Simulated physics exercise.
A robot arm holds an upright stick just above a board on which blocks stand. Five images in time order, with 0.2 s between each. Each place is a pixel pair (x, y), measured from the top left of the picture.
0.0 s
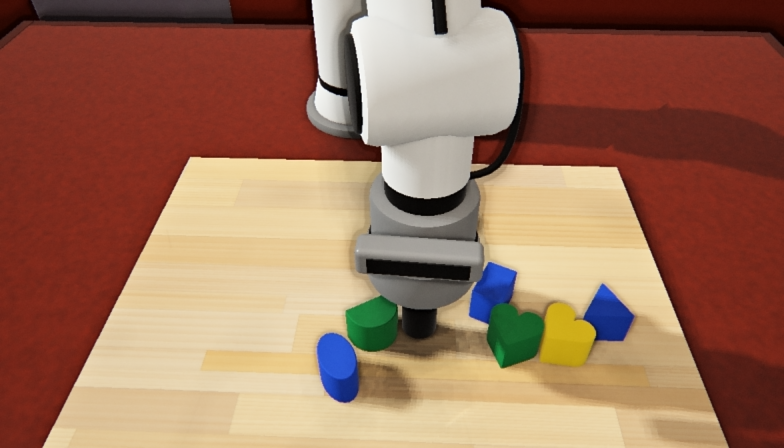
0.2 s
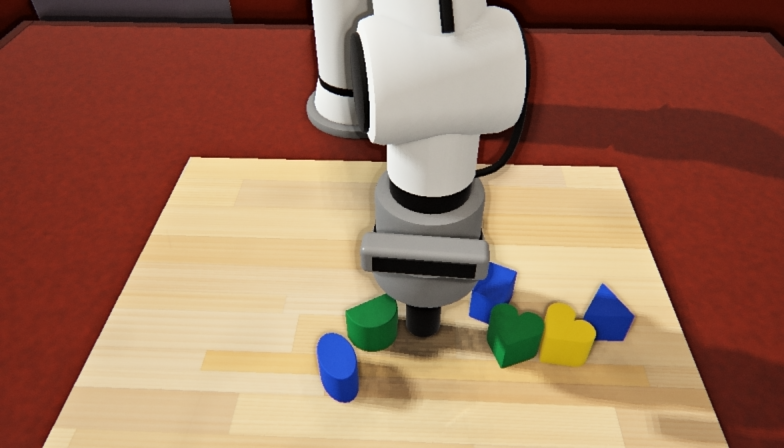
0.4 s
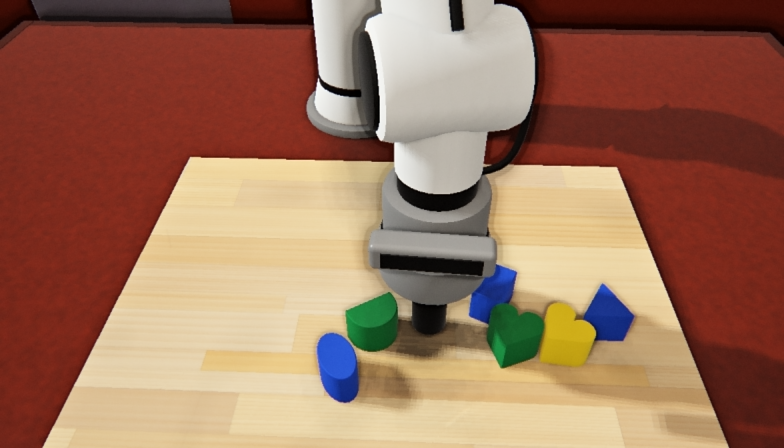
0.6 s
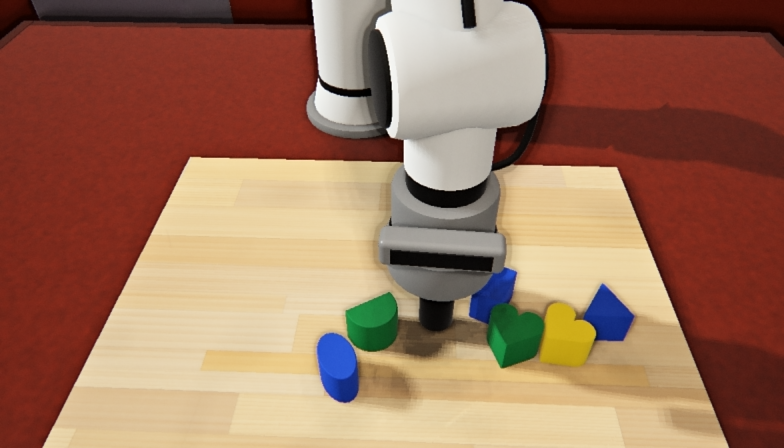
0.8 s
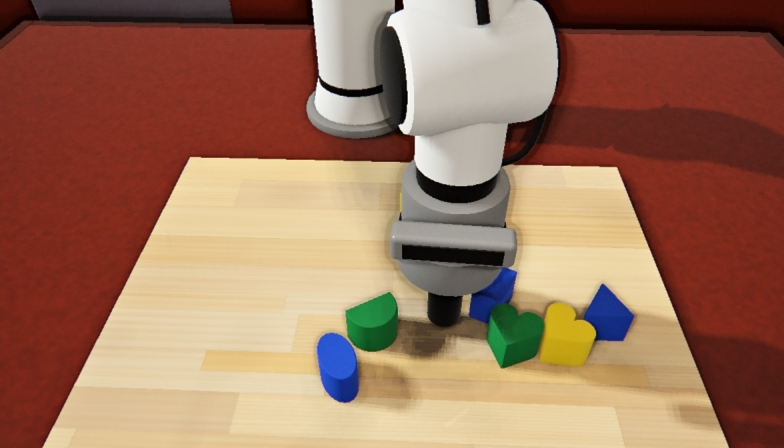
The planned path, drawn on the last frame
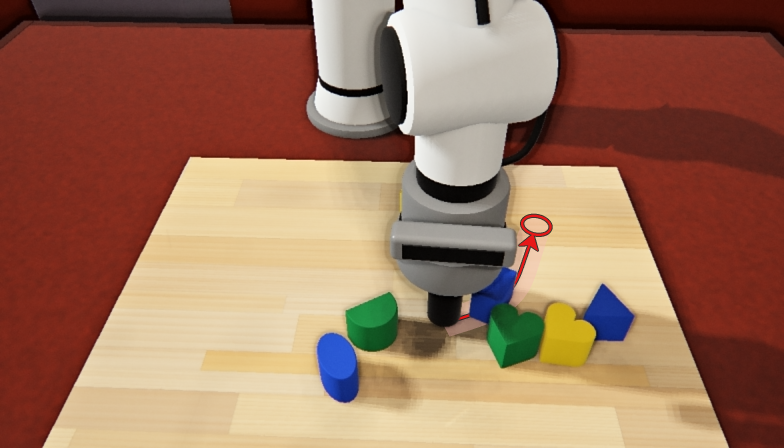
On a pale wooden board set over a red surface, a white and grey robot arm reaches in from the top, seen from the front and slightly above. A green half-round block and a blue oval one stand left of its black stick, with a blue block, green heart, yellow heart and blue triangular block to the right. The arm moves the stick slightly right and away, touching nothing, while the blocks and camera stay still.
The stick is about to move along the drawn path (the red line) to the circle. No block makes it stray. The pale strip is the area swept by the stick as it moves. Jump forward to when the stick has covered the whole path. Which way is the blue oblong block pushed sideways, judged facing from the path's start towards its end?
Taking start-to-end as forward, the block's sideways shift goes to the right.
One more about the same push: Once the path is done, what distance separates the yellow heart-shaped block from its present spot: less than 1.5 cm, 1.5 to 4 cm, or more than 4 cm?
The distance will be below 1.5 cm.
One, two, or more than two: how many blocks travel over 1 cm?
The answer is one block, counting only moves over 1 cm.
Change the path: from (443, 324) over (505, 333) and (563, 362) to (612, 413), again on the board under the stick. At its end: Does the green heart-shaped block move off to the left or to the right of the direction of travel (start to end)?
To the path's right.
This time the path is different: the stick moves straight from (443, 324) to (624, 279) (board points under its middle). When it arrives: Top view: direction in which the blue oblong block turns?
From the top, the block rotates counterclockwise.
The line goes from (443, 324) via (498, 301) and (523, 263), ending at (536, 225).
What follows on the original path. One third of the way, stick (501, 291); blue oblong block (538, 259).
Two thirds of the way, stick (525, 253); blue oblong block (569, 236), turned 35° clockwise.
At the end, stick (538, 216); blue oblong block (573, 230), turned 80° clockwise; green heart-shaped block unmoved; yellow heart-shaped block unmoved.
